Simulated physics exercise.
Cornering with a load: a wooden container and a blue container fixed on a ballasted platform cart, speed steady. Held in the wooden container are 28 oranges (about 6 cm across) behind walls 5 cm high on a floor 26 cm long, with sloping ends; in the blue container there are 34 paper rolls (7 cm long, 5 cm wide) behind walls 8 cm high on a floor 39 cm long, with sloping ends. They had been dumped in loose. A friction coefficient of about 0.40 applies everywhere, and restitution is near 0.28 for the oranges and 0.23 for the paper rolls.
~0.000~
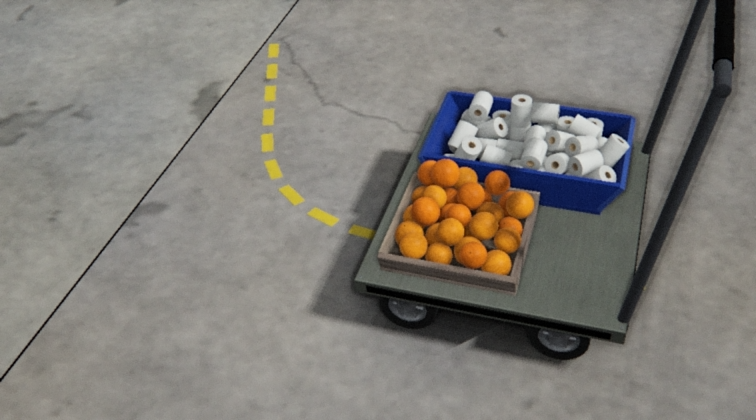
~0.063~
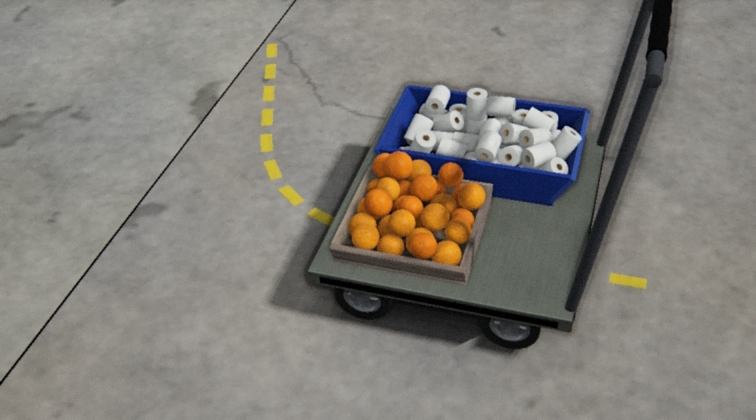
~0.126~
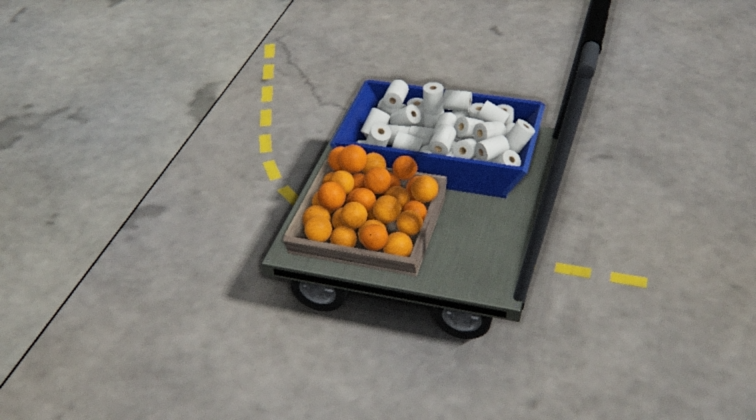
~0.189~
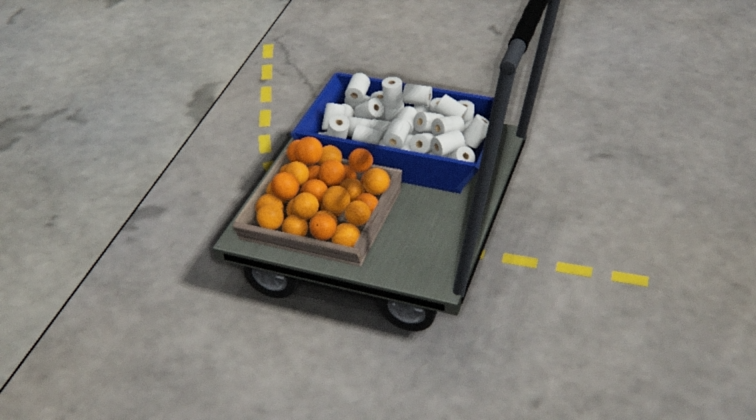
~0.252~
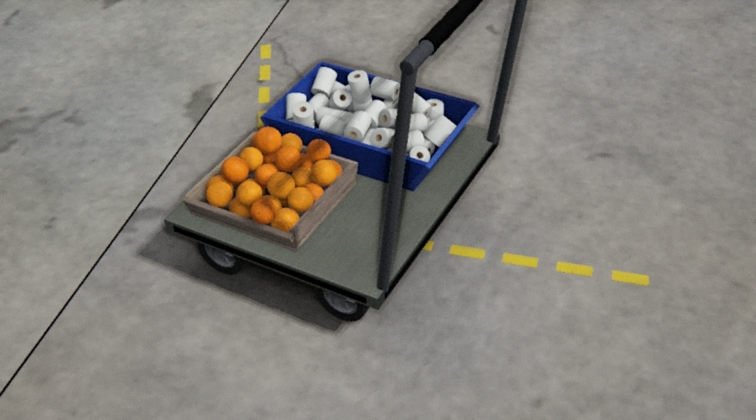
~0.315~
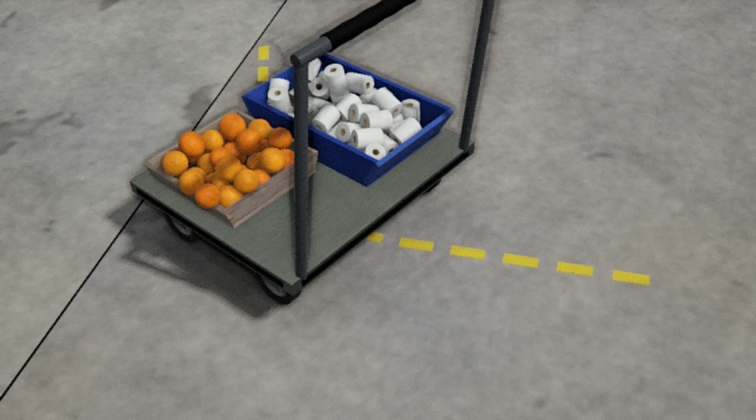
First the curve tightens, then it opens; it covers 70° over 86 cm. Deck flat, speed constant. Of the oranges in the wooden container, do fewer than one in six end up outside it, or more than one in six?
The lost fraction is higher than one sixth.
After 0.35 s, wooden container 26 in, 2 out and blue container 34 in, 0 out.
After 0.45 s, wooden container 23 in, 5 out and blue container 34 in, 0 out.
After 0.59 s, wooden container 20 in, 8 out and blue container 34 in, 0 out.
When it is over (at 1.04 s), wooden container 19 in, 9 out and blue container 34 in, 0 out. Asked share, 9 of 28, 32 per cent.
